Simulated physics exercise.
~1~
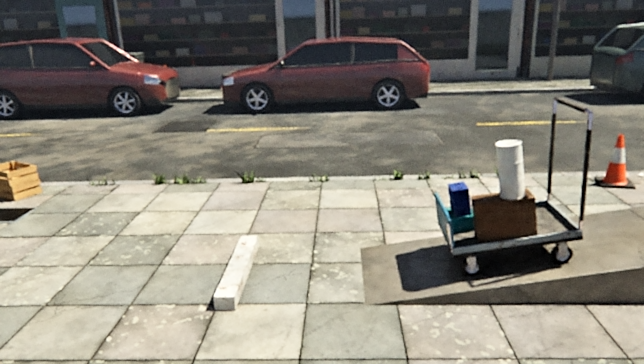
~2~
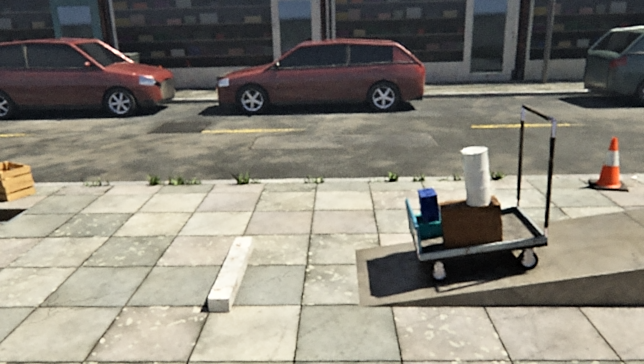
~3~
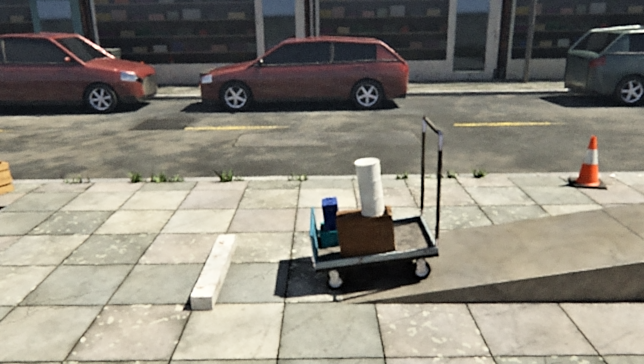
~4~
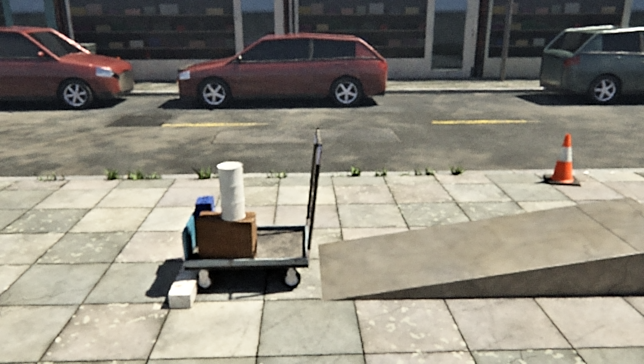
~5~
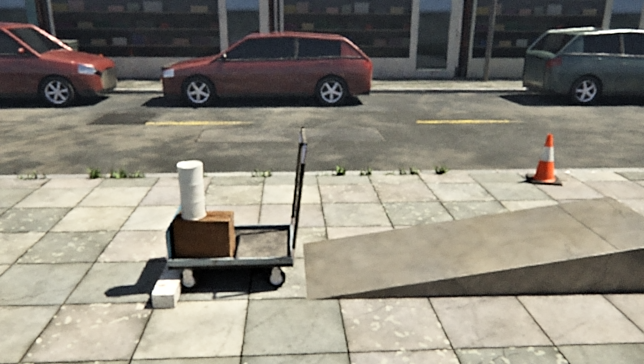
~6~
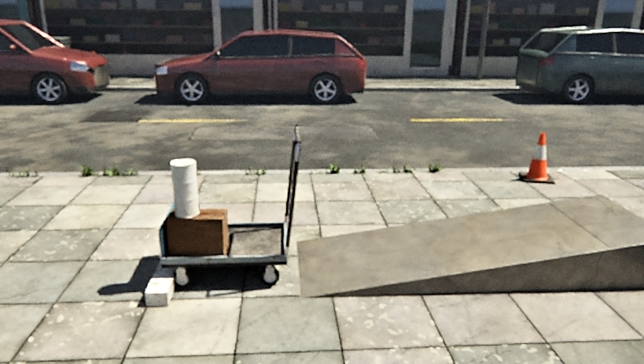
A loaded trolley with a dark upright handle stands on a low grey ramp on a paved pavement, seen from the side, with red cars parked across the road and an orange cone behind the ramp. It carries a brown box, a tall white canister, a small blue box and a turquoise parcel. The trolley rolls left down the ramp and onto the level slabs, its load staying aboard. It stops at a pale kerb block, and the brown box and canister shift towards the deck's left end. They finish upright there, while the blue box and turquoise parcel are no longer in view.
